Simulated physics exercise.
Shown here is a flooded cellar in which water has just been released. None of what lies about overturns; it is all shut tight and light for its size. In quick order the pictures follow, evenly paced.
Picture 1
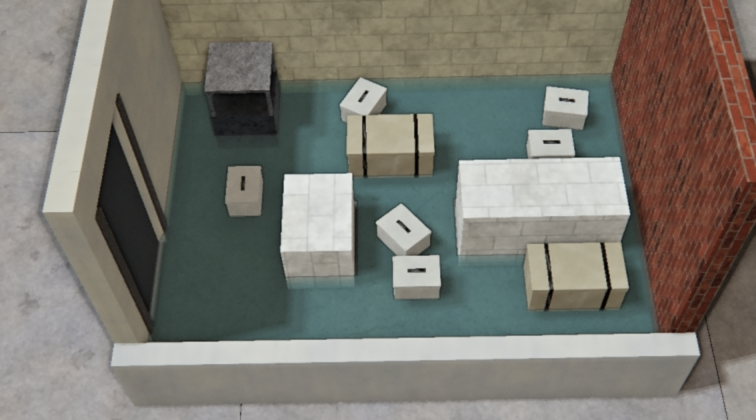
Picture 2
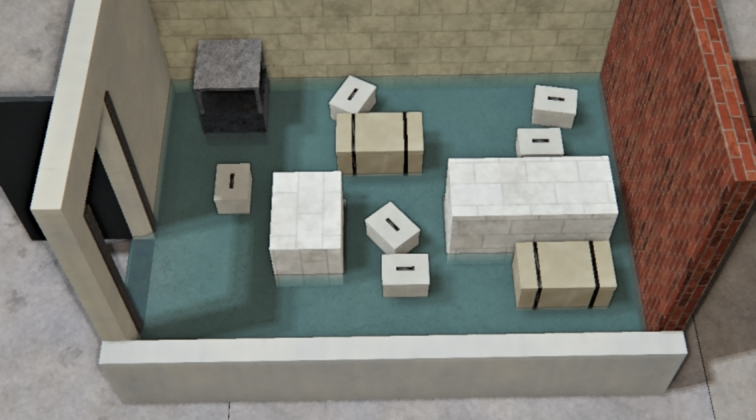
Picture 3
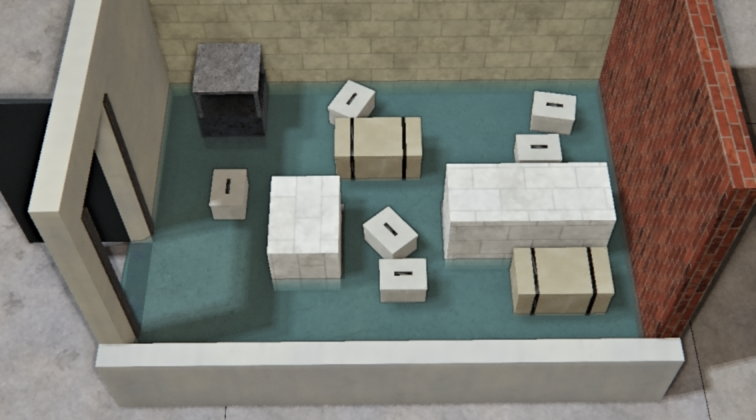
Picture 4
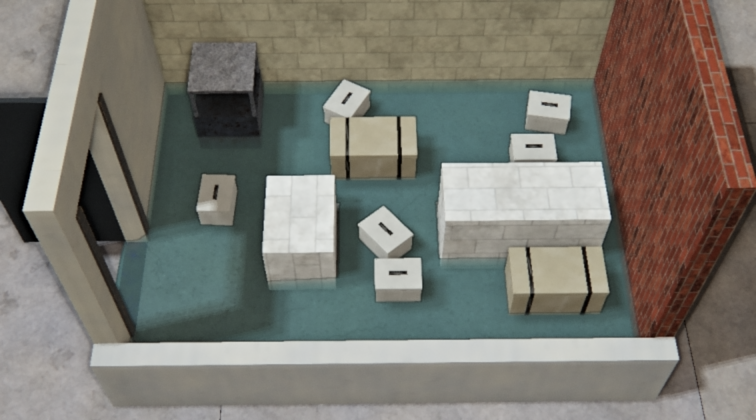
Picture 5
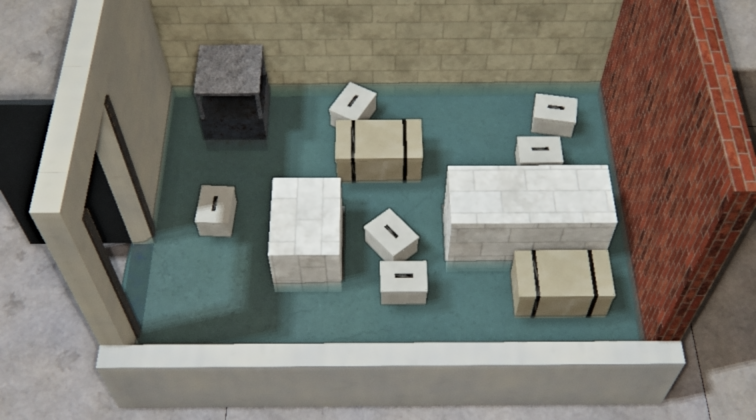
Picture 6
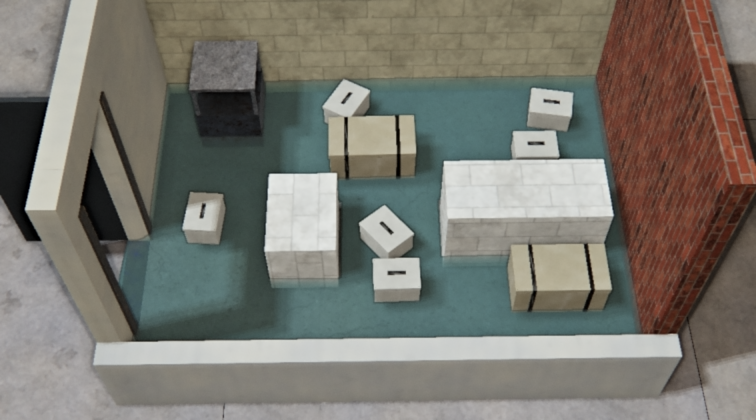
A pale box on the left side of a flooded room drifted slowly toward the open doorway and a little nearer the front, after the dark door swung outward, while the other objects barely moved.
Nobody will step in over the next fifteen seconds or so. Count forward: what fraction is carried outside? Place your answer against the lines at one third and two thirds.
It sits between the two lines.
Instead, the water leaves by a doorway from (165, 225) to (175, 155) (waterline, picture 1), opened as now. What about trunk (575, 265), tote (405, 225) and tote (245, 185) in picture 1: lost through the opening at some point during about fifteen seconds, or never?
Going through them in sequence: Trapped, then trapped, then gets out.
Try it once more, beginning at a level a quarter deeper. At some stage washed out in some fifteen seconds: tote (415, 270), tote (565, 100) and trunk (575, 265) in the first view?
One by one: Leaves, never escapes, never escapes.
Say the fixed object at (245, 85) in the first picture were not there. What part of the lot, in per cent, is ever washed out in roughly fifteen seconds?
Answer: 50 per cent of them.
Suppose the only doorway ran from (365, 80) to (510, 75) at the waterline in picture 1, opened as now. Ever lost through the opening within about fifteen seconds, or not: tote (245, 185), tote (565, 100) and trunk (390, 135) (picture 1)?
Listed order gives departs, departs, departs.
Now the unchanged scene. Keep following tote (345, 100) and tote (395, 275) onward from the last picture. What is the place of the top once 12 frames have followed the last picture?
(264, 136) and (196, 284).
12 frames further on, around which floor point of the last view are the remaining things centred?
The average lies close to (367, 225).
A moment on, 0 of 8 are out; 8 afloat.
Next, 1 of 8 are out; 7 afloat.
Later, 2 of 8 are out; 6 afloat.
In the end, 5 of 8 are out; 3 afloat.
